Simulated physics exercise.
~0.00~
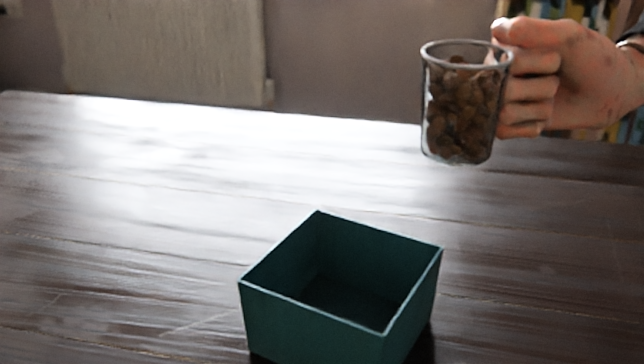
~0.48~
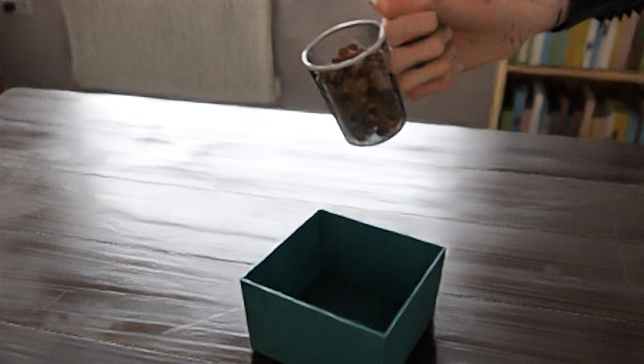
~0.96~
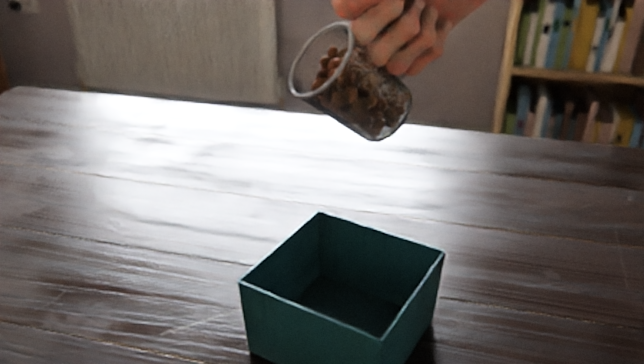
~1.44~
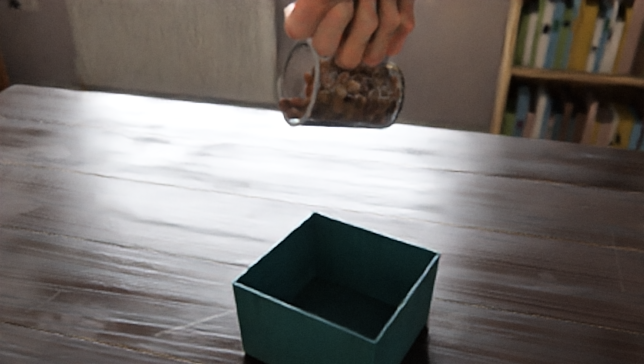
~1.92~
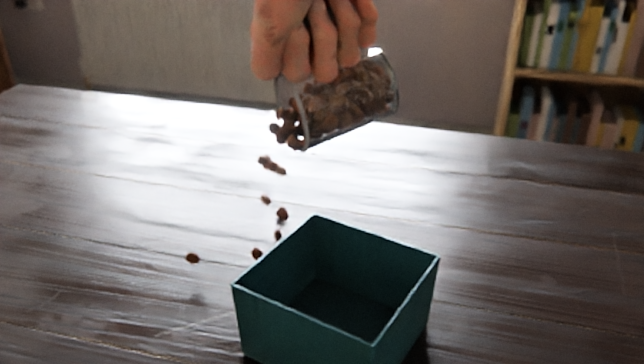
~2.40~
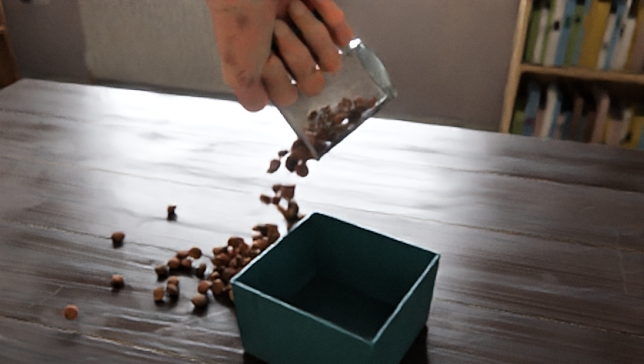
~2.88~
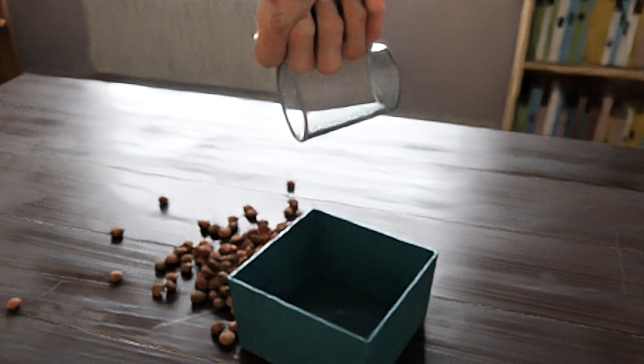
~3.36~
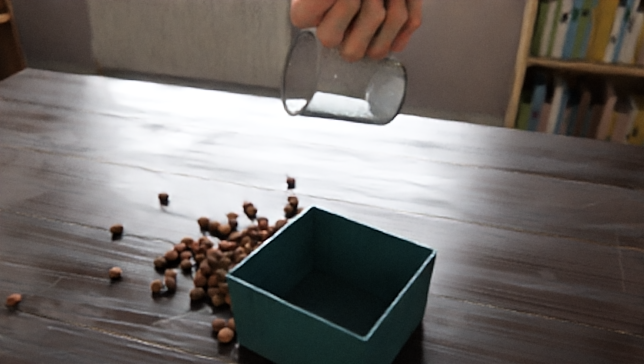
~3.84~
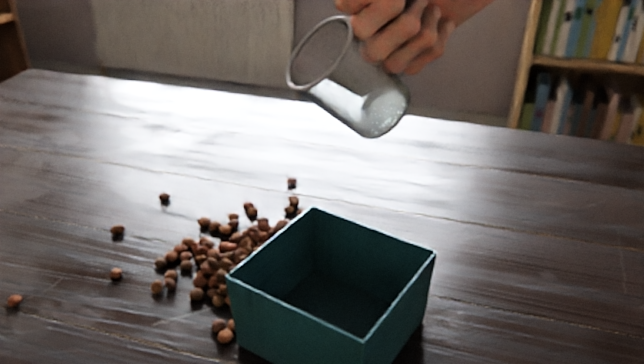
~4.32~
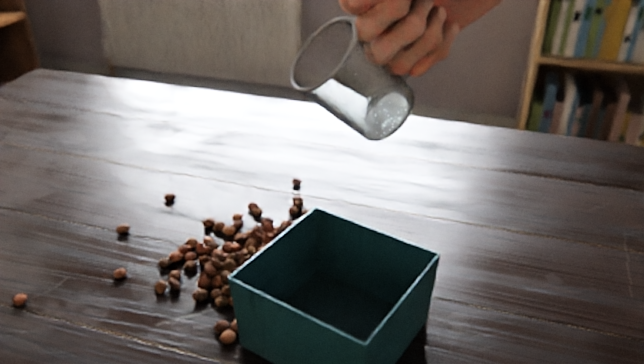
On a dark wooden table, a hand brought a clear cup of brown kibble toward an open green box and tipped it, but the pieces spilled in a pile beside the box's left side, leaving the box empty as the emptied cup was turned partway back.
